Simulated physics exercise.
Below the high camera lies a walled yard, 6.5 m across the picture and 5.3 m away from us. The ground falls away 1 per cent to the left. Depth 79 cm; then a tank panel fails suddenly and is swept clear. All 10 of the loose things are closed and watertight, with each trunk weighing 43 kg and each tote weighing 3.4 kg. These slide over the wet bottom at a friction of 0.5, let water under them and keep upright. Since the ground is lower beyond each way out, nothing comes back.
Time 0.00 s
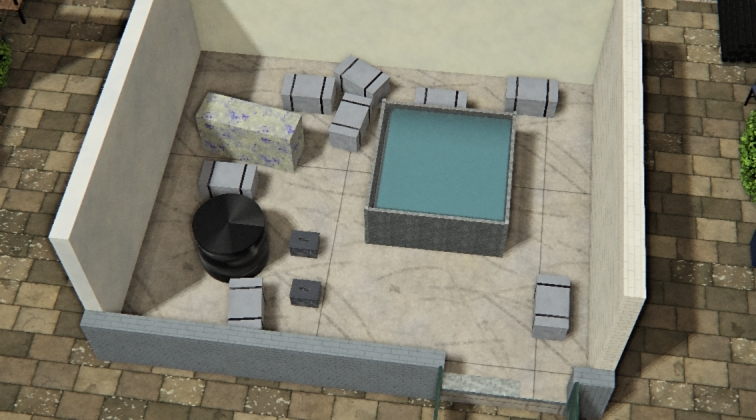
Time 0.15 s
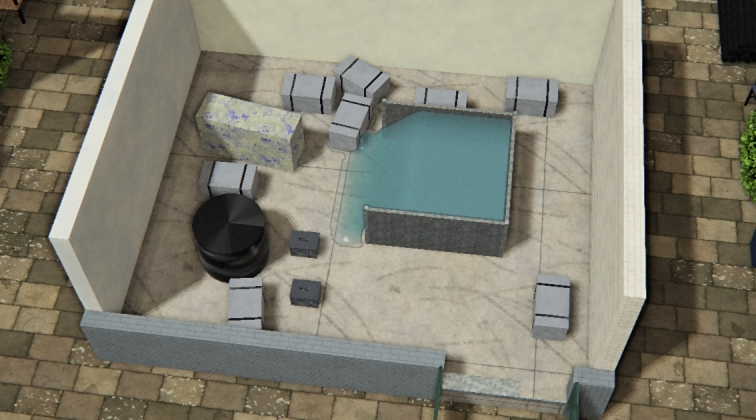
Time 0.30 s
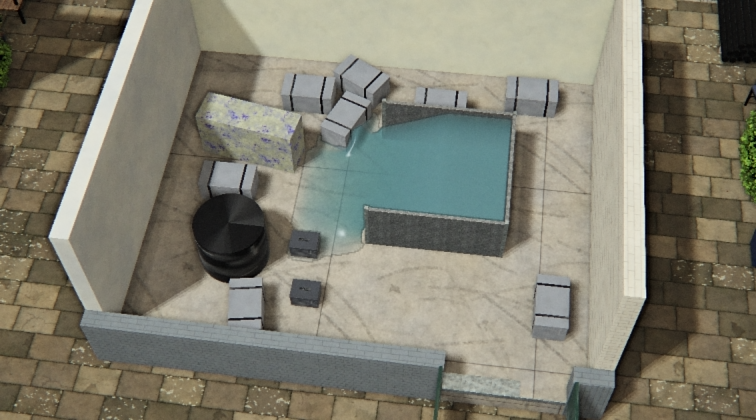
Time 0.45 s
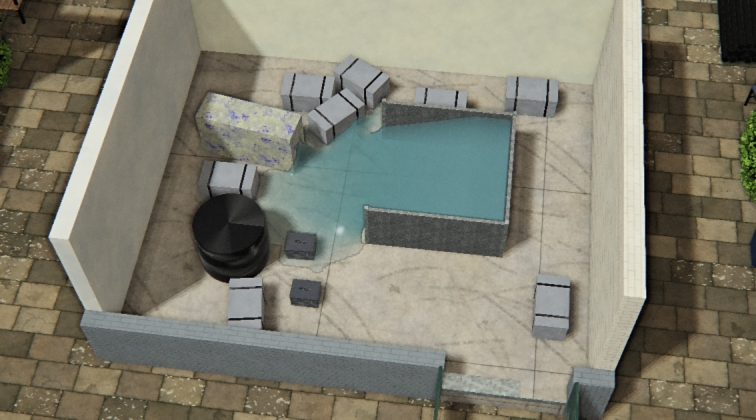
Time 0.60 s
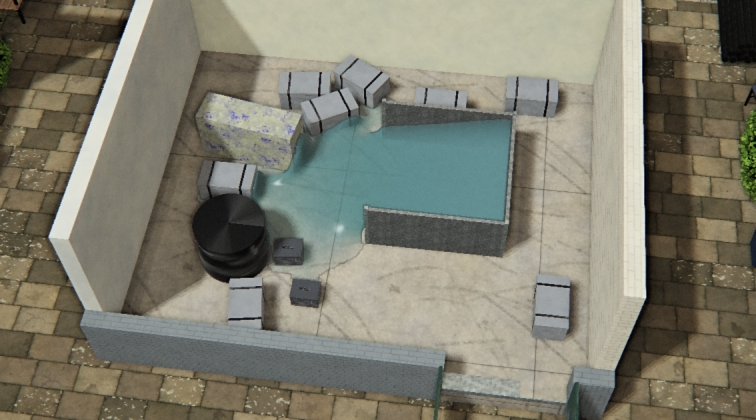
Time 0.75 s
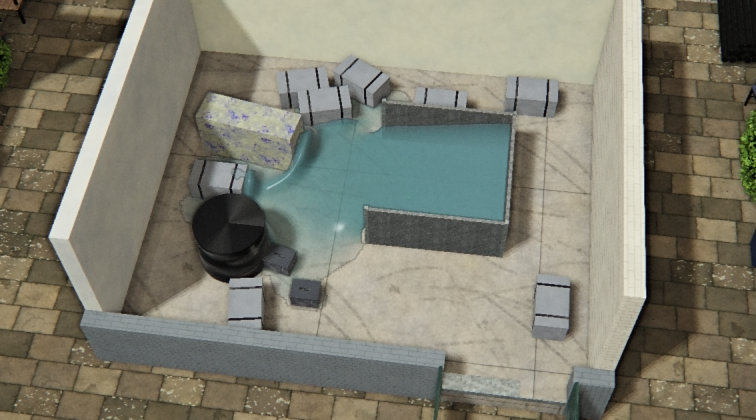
Water poured out of the left side of a raised pool in a walled yard and spread across the paving, pushing a gray strapped box and then a small dark block leftward.
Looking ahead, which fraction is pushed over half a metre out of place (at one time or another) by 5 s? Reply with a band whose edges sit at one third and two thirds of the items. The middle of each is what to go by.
Band: Two thirds or above.
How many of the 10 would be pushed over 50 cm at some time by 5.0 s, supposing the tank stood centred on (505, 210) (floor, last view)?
In that case 7 of them.
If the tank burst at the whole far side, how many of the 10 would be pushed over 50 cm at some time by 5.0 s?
The answer would then be 5.
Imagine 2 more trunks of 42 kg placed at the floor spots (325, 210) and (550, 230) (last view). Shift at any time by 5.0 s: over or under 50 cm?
Listed in order, the answers are beyond half a metre followed by inside half a metre.
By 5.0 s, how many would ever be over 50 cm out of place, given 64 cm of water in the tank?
Count under that change: 6.
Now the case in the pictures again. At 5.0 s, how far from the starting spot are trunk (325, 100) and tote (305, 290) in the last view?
140 cm, then 300 cm.
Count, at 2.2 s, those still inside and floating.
Count at that moment: 2.
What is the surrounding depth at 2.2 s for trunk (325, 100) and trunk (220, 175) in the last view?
Depth approx. 16 cm / 30 cm.
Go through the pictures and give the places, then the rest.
A trunk at (351, 115) rests on the ground; a tote at (304, 240) rests on the ground; 3.6 m2 under water; 0 of 10 have shifted, in the first frame.
A trunk at (351, 115) rests on the ground; a tote at (304, 240), on the bottom; water covers 4.7 m2; 0 of 10 have shifted, in the second frame.
A trunk at (346, 113), on the bottom, 8 cm from its start; a tote at (304, 240) rests on the ground; water covers 5.9 m2; 1 of 10 have shifted, in the third frame.
A trunk at (336, 109), on the bottom, 26 cm from its start; a tote at (301, 242), on the bottom, 6 cm from its start; water covers 7.1 m2; 2 of 10 have shifted, in the fourth frame.
A trunk at (330, 105) rests on the ground, 38 cm from its start; a tote at (288, 248), on the bottom, 27 cm from its start; water covers 8.2 m2; 3 of 10 have shifted, in the fifth frame.
A trunk at (325, 99) rests on the ground, 52 cm from its start; a tote at (279, 255) rests on the ground, 44 cm from its start; 9.4 m2 under water; 4 of 10 have shifted, in the sixth frame.
After 1.1 s 3 of 10 are over 50 cm from their spots; 0 afloat.
After 2.2 s 4 of 10 are over 50 cm from their spots; 2 afloat.
After 3.5 s 5 of 10 are over 50 cm from their spots; 5 afloat.
After 5.0 s 5 of 10 are over 50 cm from their spots, and 7 have been at some point; 6 afloat.
